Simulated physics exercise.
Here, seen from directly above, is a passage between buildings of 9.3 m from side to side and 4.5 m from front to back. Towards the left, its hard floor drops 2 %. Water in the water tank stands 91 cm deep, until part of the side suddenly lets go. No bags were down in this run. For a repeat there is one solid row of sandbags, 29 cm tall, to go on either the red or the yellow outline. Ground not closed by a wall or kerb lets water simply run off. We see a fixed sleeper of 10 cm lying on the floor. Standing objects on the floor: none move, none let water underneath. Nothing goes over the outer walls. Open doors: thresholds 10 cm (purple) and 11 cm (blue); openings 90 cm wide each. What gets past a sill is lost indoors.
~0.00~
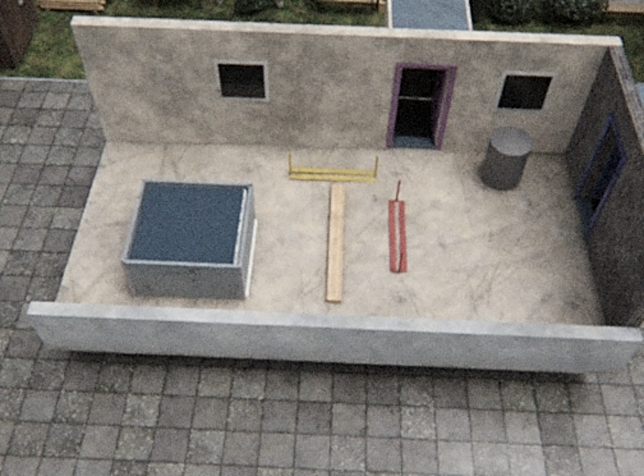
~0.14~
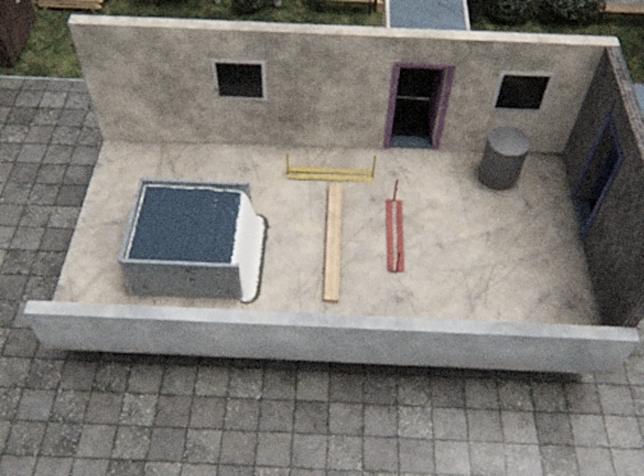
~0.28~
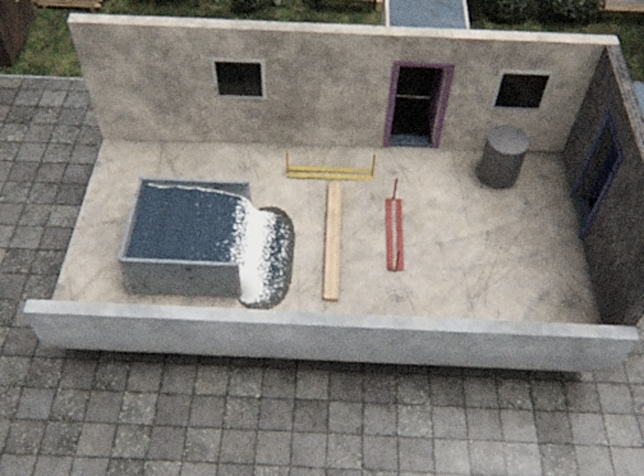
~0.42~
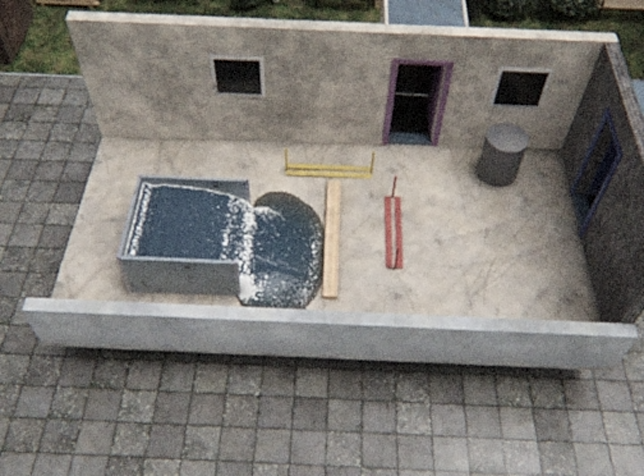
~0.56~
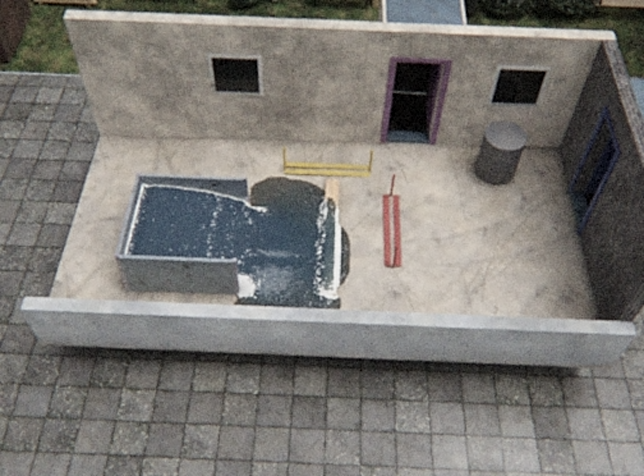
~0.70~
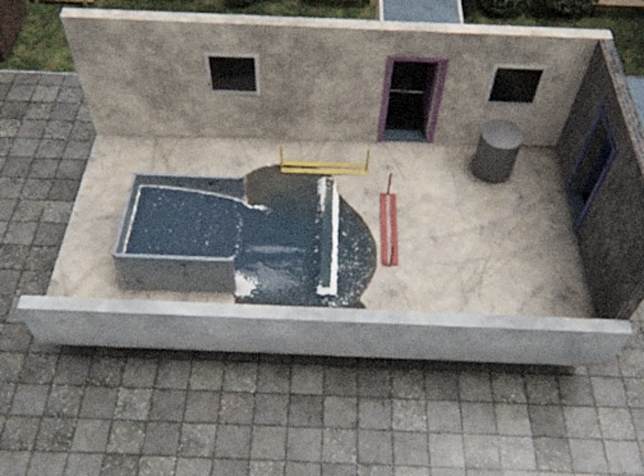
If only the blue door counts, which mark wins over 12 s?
The red mark.
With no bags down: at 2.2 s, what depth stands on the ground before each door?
Purple 14 cm, blue 1 cm.
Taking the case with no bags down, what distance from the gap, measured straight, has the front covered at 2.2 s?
About 6.4 metres.
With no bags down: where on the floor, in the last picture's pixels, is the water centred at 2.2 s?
Centre of water: Approx. (341, 248).
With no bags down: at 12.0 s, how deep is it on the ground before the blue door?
A ruler would show around 0.5 cm.
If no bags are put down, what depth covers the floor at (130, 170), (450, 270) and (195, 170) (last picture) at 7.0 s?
Depths: About 2, 7, 2 cm.
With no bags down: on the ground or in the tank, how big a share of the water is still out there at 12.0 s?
Share: About 72 %.
After 1.4 s water covers 45 % of the floor and is deepest (35 cm) near (319, 253) in the run without bags; in at the blue door, 0 L with no bags, 0 L with the row on red, 0 L on yellow.
After 2.2 s water covers 65 % of the floor and is deepest (31 cm) near (319, 253) in the run without bags; in at the blue door, 0 L with no bags, 0 L with the row on red, 1 L on yellow.
After 3.5 s water covers 75 % of the floor and is deepest (27 cm) near (548, 319) in the run without bags; in at the blue door, 35 L with no bags, 0 L with the row on red, 81 L on yellow.
After 7.0 s water covers 90 % of the floor and is deepest (20 cm) near (341, 187) in the run without bags; in at the blue door, 68 L with no bags, 2 L with the row on red, 121 L on yellow.
After 12.0 s water covers 90 % of the floor and is deepest (10 cm) near (340, 230) in the run without bags; in at the blue door, 68 L with no bags, 3 L with the row on red, 122 L on yellow.
